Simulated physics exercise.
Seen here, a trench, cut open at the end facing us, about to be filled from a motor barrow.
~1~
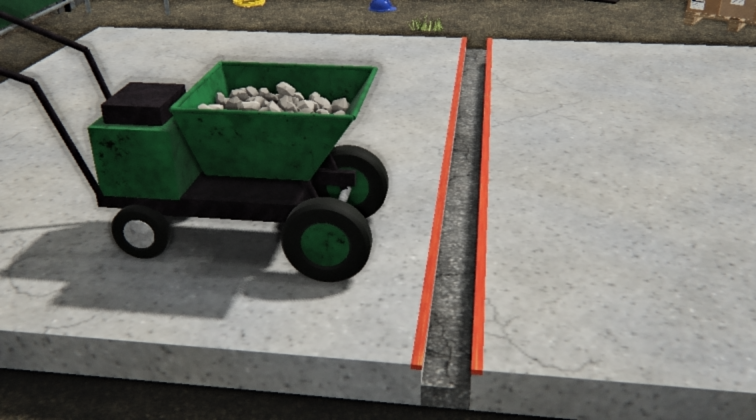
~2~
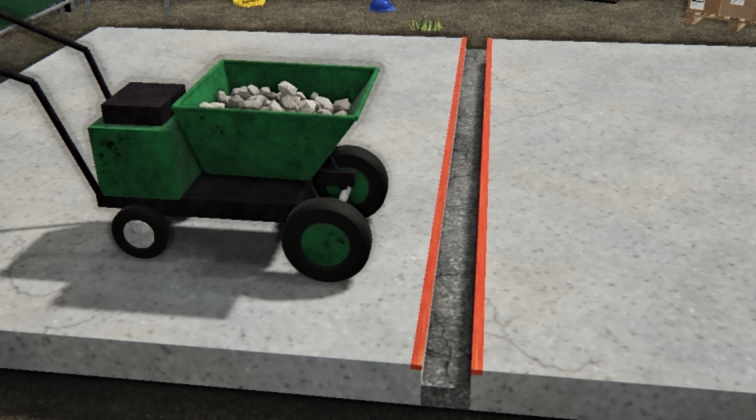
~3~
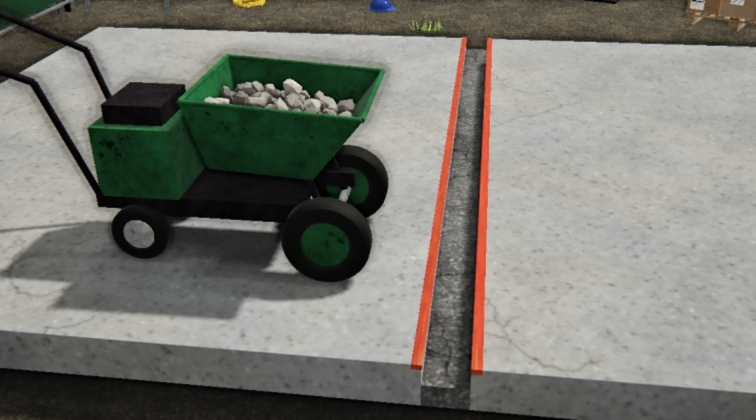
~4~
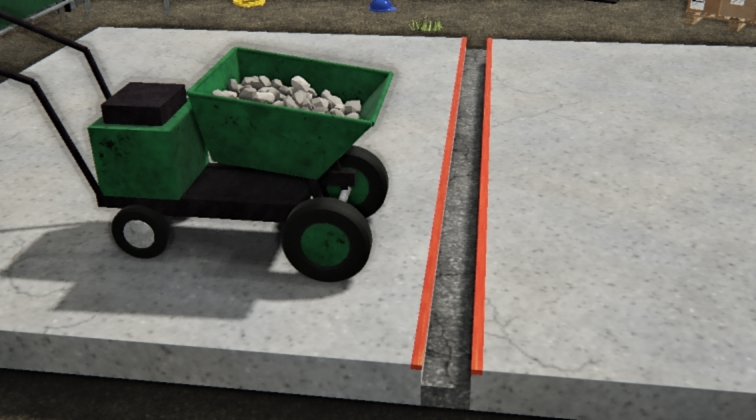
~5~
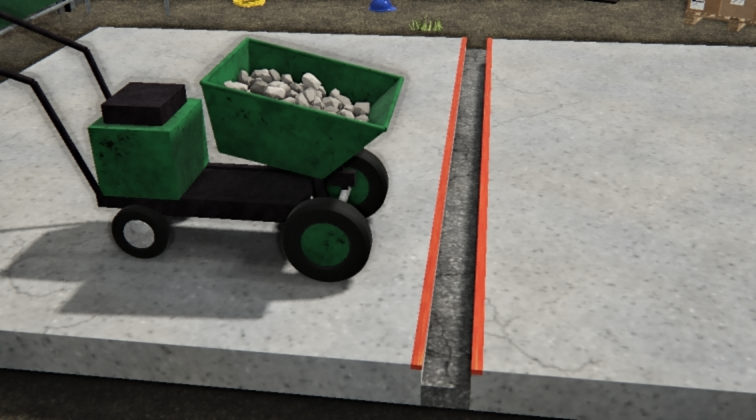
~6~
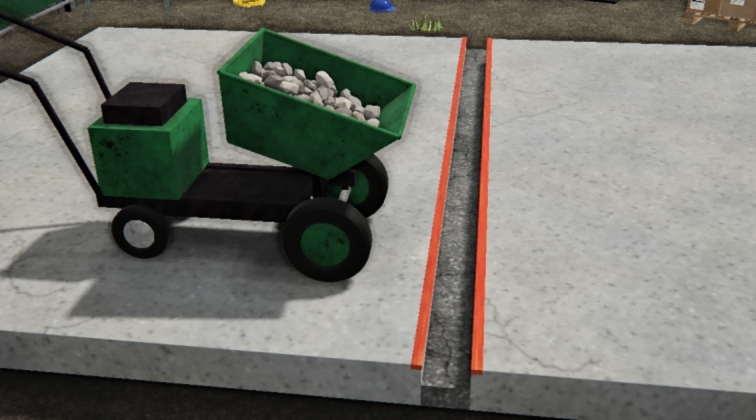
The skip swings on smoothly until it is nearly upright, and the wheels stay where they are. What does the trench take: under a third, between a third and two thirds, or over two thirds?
The trench takes under a third.
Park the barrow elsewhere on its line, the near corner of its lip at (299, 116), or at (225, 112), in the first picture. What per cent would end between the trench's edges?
Near 50 % and 20 %.
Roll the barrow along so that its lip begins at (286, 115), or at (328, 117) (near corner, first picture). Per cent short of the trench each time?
First some 20, then 0 per cent.
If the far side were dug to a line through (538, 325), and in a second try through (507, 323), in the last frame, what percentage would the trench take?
First some 80, then 50 per cent.
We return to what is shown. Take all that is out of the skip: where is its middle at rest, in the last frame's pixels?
Close to (507, 249).
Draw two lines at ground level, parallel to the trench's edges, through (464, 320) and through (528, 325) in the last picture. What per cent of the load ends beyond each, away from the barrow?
In turn 70 and 30 in a hundred.
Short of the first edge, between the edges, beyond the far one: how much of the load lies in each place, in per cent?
Short near 0; between near 20; beyond near 60.
Just after the last frame, skip tipped steeply; every one in the skip.
A moment on, skip tipped right over; the larger part in the skip; just a few in or heaped over the trench; about a tenth beyond it; just a few falling.
Further on, skip tipped right over; roughly a quarter in the skip; about a tenth in or heaped over the trench; roughly two thirds beyond it.
When it is over, skip tipped right over; roughly a quarter in the skip; roughly a quarter in or heaped over the trench; roughly two thirds beyond it.
